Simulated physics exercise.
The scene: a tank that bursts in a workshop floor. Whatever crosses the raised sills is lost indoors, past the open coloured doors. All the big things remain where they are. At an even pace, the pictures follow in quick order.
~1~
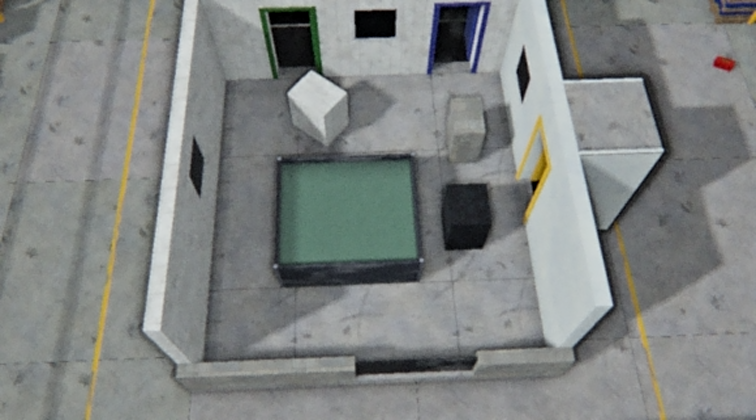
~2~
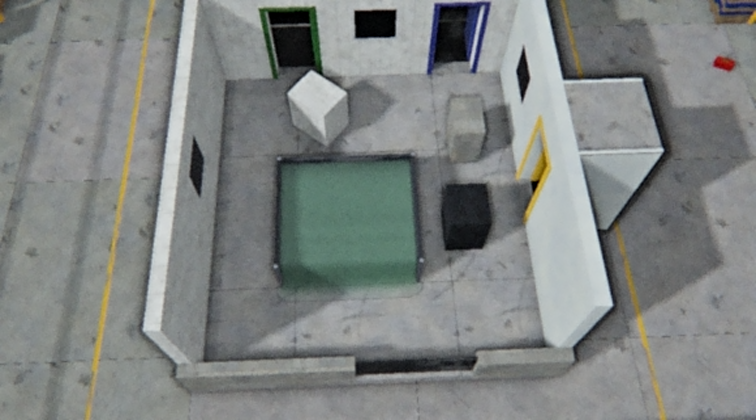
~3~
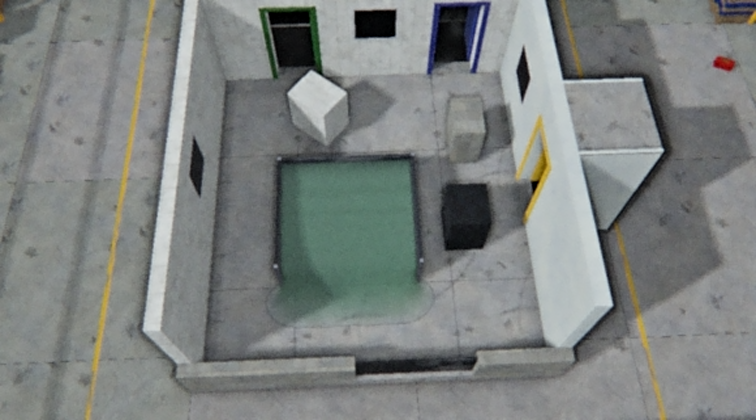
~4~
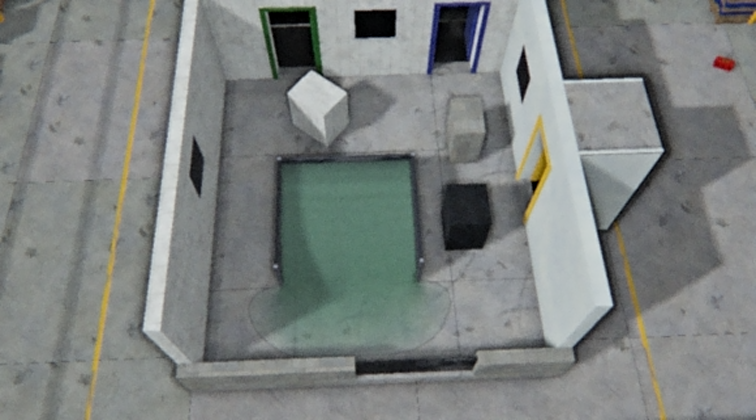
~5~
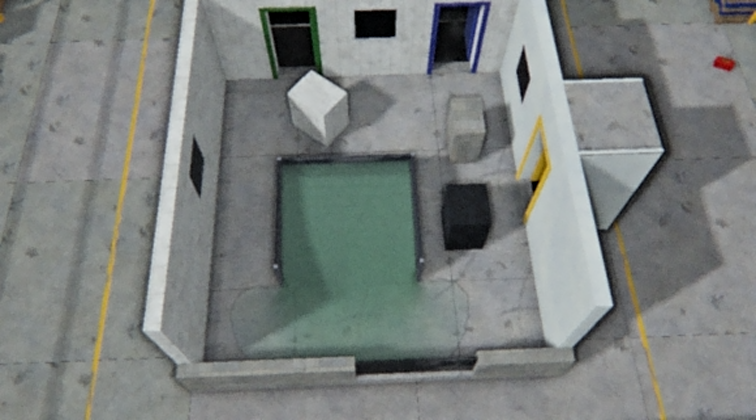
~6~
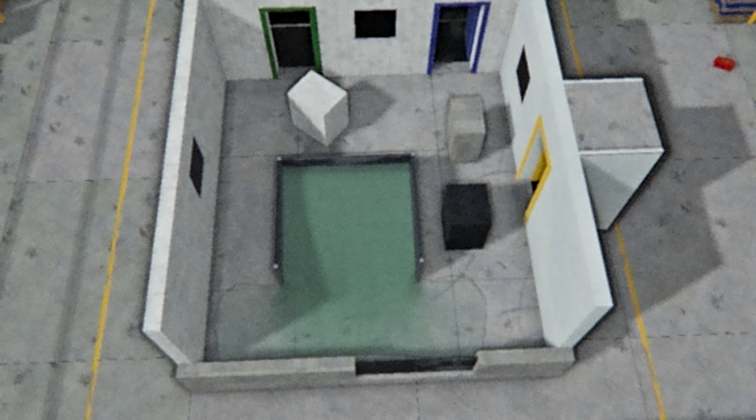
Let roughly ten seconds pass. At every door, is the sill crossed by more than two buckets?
Outcome: The yellow door will allow in an excess; the green door will allow in an excess; the blue door will allow in an excess.
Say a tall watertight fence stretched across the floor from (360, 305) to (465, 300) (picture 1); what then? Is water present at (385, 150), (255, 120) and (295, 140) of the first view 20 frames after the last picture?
Reading them off in sequence: Spared, swamped, swamped.
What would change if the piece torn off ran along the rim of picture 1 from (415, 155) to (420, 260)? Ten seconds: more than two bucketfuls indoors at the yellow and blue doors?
So the yellow door gets past the limit, and the blue door gets past the limit.
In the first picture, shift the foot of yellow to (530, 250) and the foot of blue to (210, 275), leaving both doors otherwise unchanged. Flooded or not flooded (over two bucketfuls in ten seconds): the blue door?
Outcome: Blue door rises above.
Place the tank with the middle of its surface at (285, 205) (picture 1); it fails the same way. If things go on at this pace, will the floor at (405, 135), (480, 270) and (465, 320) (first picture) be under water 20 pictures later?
First one stays unwetted, next one gets inundated, last one gets inundated.
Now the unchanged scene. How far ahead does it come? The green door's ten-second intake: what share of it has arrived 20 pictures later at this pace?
Near 0 %, I'd say.
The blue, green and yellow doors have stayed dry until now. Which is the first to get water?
I'd say the yellow-painted one.
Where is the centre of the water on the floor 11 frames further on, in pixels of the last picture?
I'd place it roughly at (351, 297).
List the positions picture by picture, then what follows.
The first picture shows the water tank at (348, 210) is whole and still.
In the second picture, water pours out at (350, 276) and has run to (279, 288).
In the third picture, water pours out at (350, 277) and has run to (272, 309).
In the fourth picture, the front is at (259, 325), out from the gap at (350, 277).
In the fifth picture, water pours out at (350, 278) and has run to (245, 348).
In the sixth picture, water pours out at (350, 278) and has run to a hidden place.
A moment on, water covers 25 % of the floor; the yellow door not reached, the green door not reached, the blue door not reached.
Next, water covers 40 % of the floor; the yellow door not reached, the green door not reached, the blue door not reached.
Then, water covers 75 % of the floor; the yellow door wet at the sill, nothing in, the green door wet at the sill, nothing in, the blue door not reached.
Later, water covers 95 % of the floor; the yellow door over two buckets in, the green door far over two buckets in, the blue door over two buckets in.
In the end, water covers 100 % of the floor; the yellow door over two buckets in, the green door far over two buckets in, the blue door far over two buckets in.
